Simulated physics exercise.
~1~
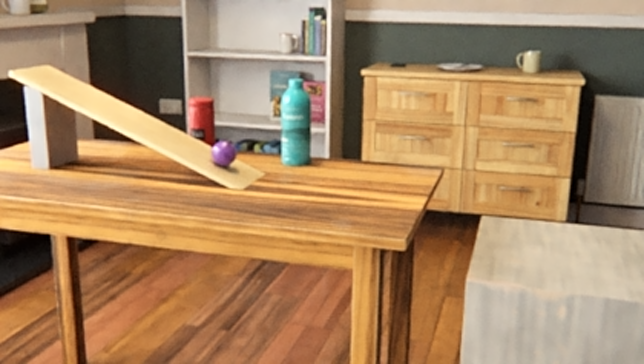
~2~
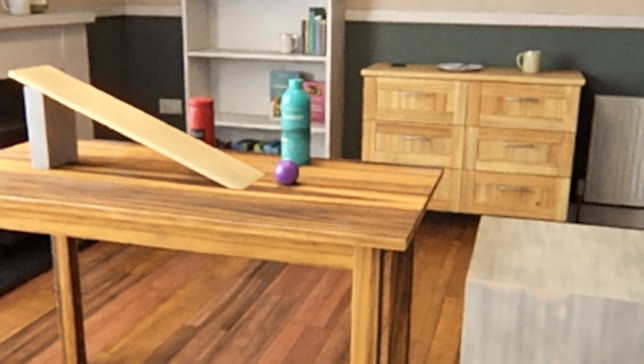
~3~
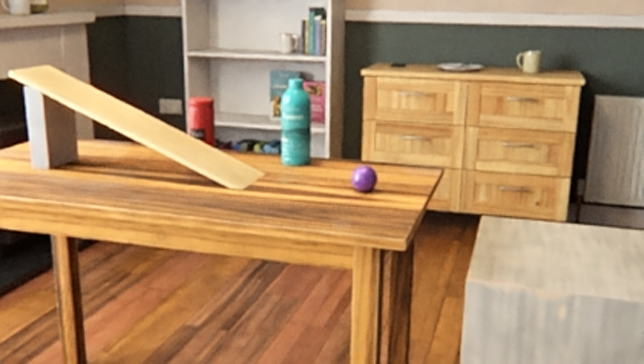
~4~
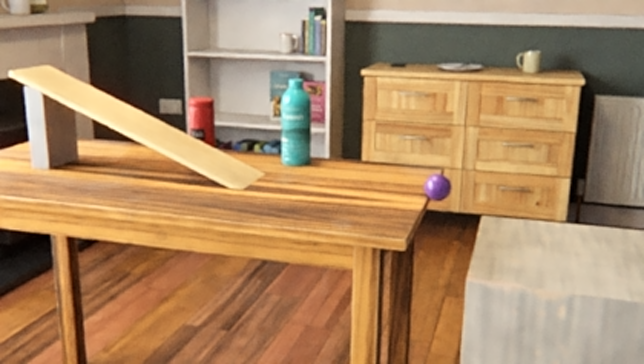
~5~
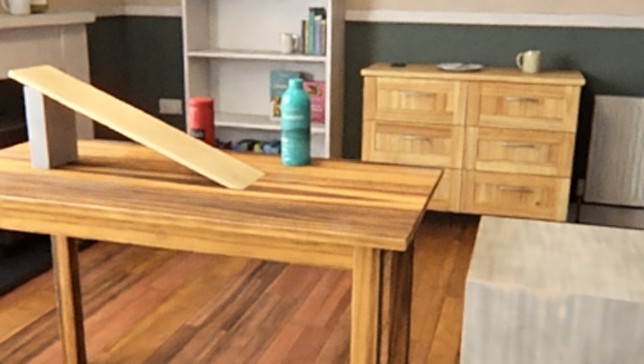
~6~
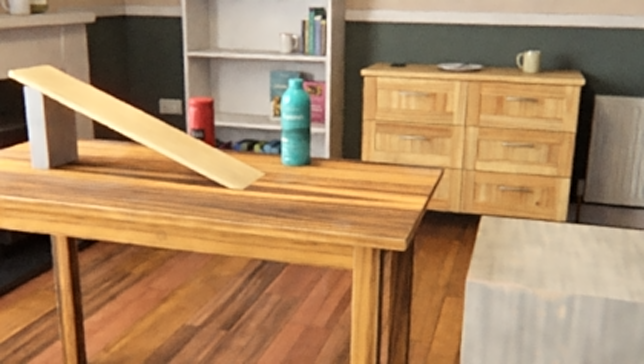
At first, a small purple ball, round like an onion, is near the bottom of a fixed wooden ramp on a striped wooden table, with a red jar and a turquoise bottle standing nearby. It rolls down off the ramp and passes in front of the bottle. It continues right across the open tabletop toward the table's edge. Reaching the edge, it starts to go over, beside the gap before a lower grey block. Then it drops out of sight into the gap, never appearing on the block, while the jar and bottle remain in place.
